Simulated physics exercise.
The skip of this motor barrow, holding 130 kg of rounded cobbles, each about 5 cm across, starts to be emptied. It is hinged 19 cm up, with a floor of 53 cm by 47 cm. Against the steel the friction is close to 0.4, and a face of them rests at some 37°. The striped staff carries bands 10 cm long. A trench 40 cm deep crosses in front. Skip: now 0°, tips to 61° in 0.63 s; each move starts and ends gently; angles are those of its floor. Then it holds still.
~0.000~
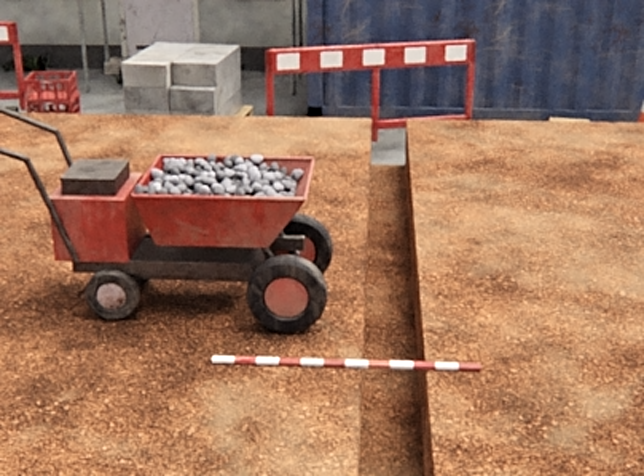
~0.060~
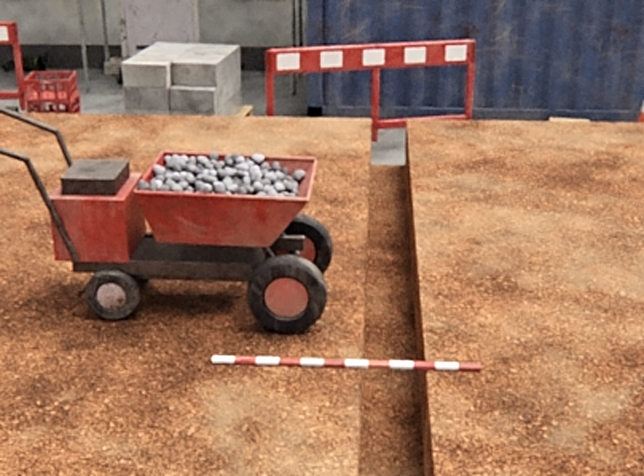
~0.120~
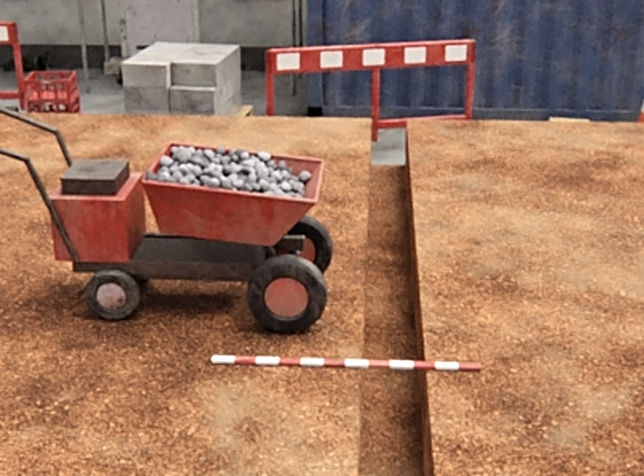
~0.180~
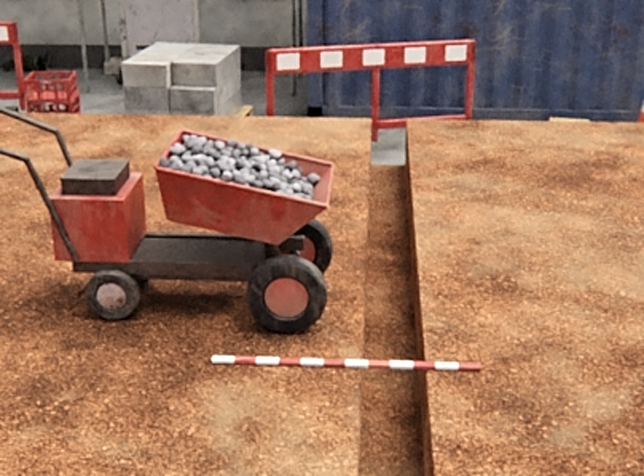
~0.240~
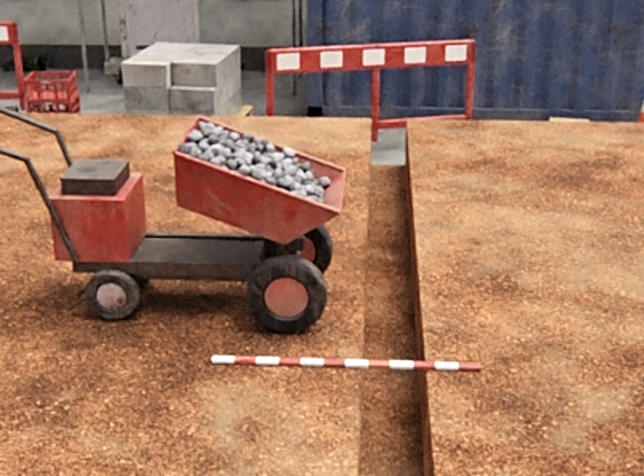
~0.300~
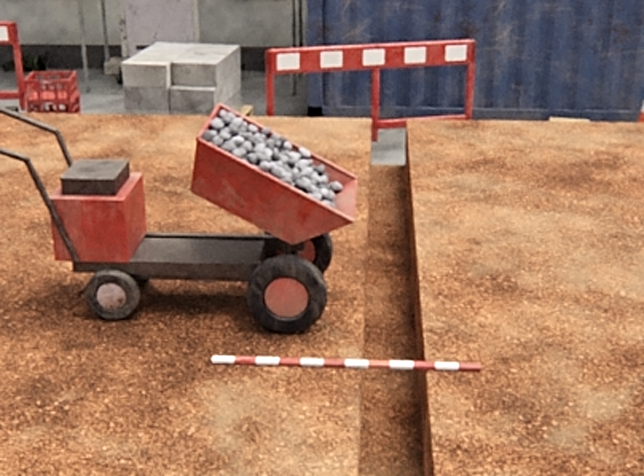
At the start, a red motor barrow stands on brown gravelly ground beside a narrow trench, its level skip full of grey rounded cobbles. The skip's rear gently rises, tilting it forward to the right, then climbs more steeply while the cobbles ride inside and the barrow's wheels stay still.
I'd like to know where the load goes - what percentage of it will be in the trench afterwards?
I would put it at about 26 per cent.
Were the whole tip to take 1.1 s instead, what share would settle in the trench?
It'd be some 35 per cent.
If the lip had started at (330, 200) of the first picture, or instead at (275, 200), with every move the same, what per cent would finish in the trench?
10 and 45 %.
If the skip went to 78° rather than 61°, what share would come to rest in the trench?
About 25 per cent would end up in the trench.
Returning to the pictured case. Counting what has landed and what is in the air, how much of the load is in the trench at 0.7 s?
About 10%.
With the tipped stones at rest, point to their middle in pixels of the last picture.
Roughly (457, 308), I'd say.
After 0.5 s the floor is at 51°; 100 % in the skip; the foremost stones are at (366, 224).
After 0.7 s the floor is at 61°; 82 % in the skip, 11 % in the trench, 8 % past the trench; the foremost stones are at (449, 286).
After 1.1 s the floor is at 61°; 37 % in the skip, 11 % in the trench, 52 % past the trench; the foremost stones are at (584, 308).
After 3.0 s the floor is at 61°; 21 % in the skip, 26 % in the trench, 53 % past the trench; the foremost stones are past the picture's edge.
